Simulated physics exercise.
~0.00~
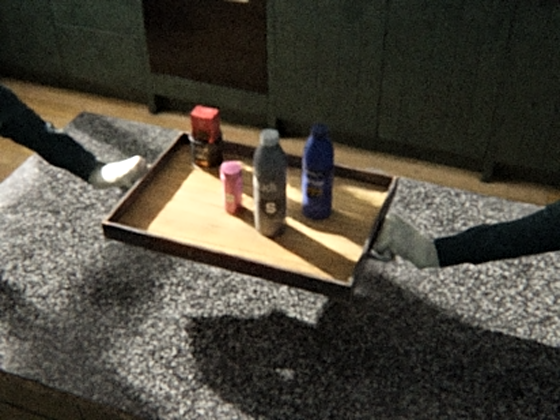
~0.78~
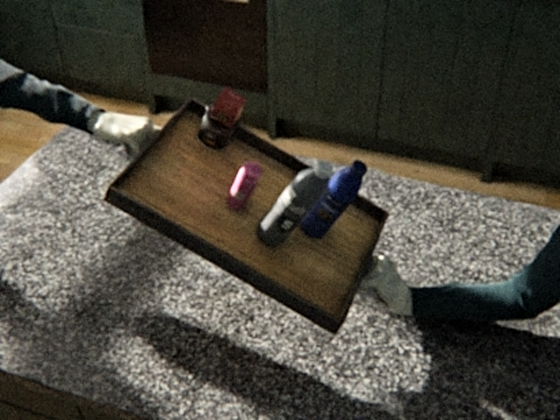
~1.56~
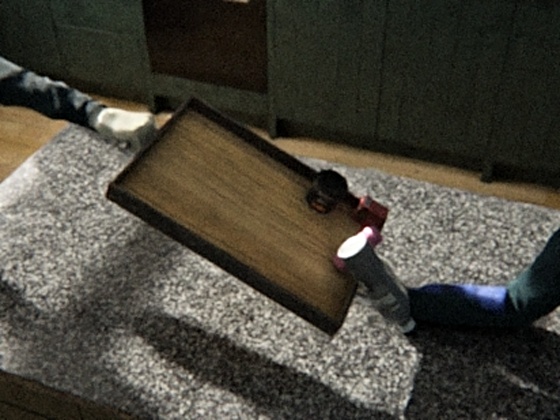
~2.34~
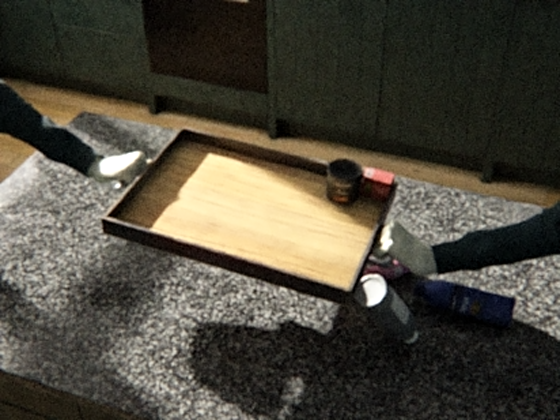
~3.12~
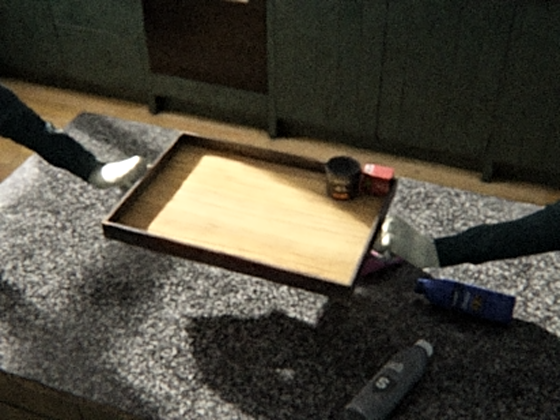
A wooden tray tips right, spilling three containers, then levels with two items still aboard.
